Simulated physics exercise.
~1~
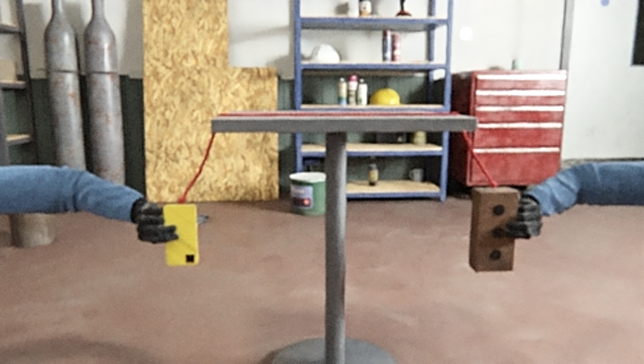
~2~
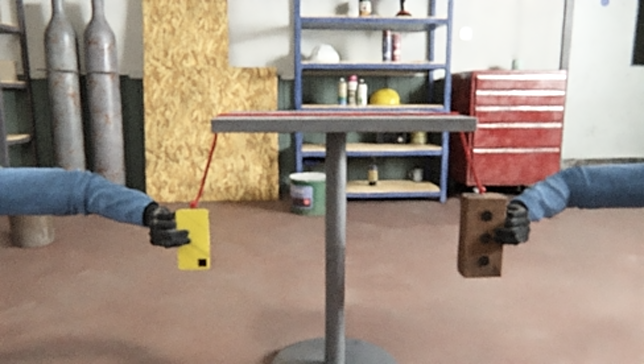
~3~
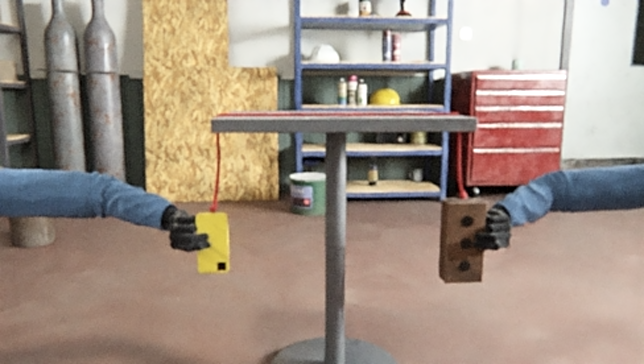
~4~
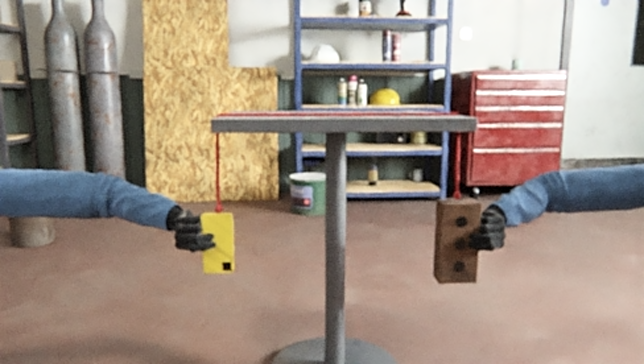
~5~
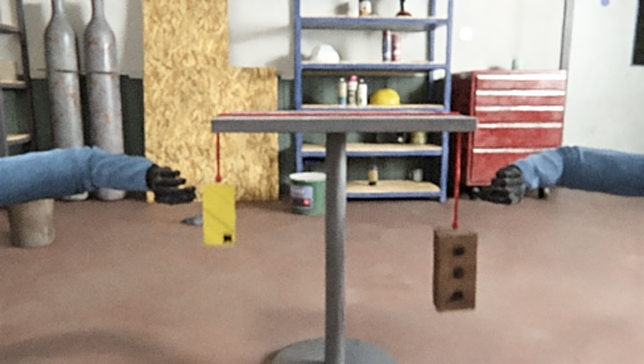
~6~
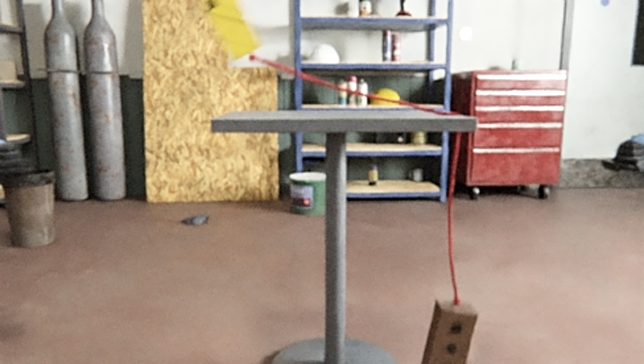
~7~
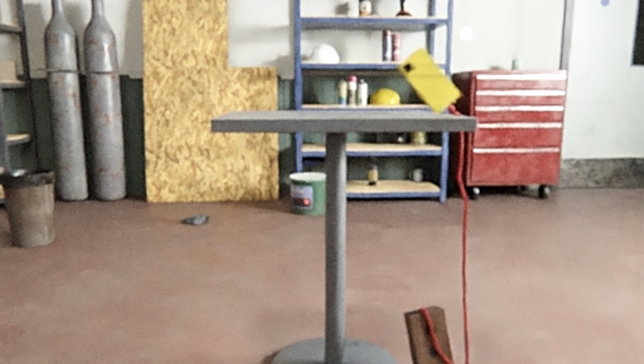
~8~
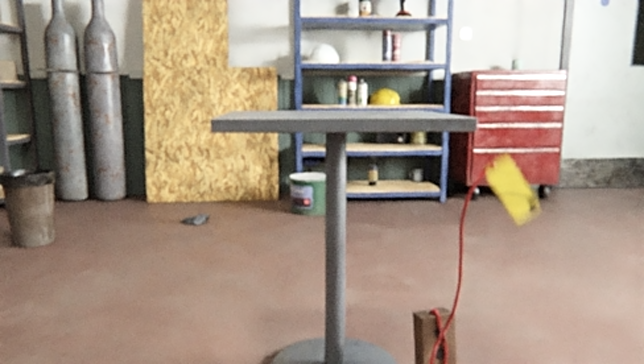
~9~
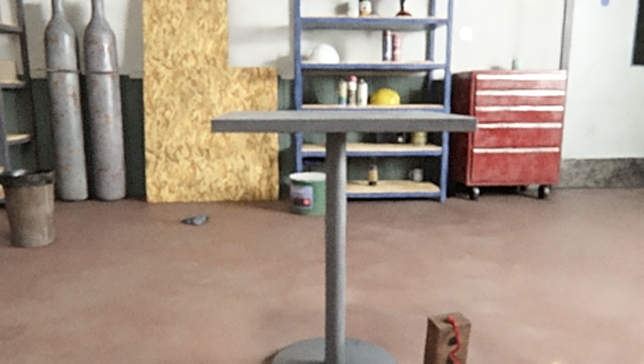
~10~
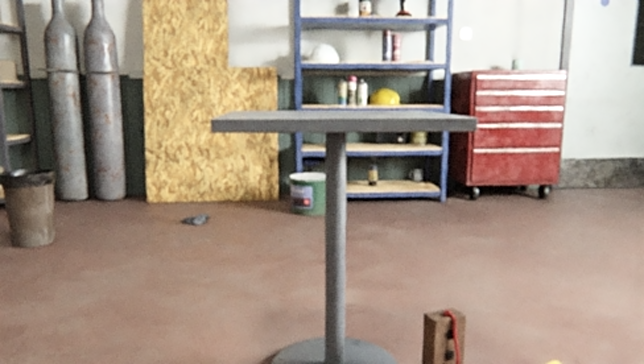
In a workshop with gas cylinders, a blue shelf and a red tool chest at the back, a still camera faces a grey pedestal table from the front. A red cord lies across its top, tied to a yellow phone-like block on the left and a brown brick on the right, each held by a gloved hand. The hands move inward, then let go and withdraw. The brick drops to the floor, yanking the yellow block up over the table. It flies rightward off the edge and falls, ending on the floor near the leaning brick, the tabletop bare.
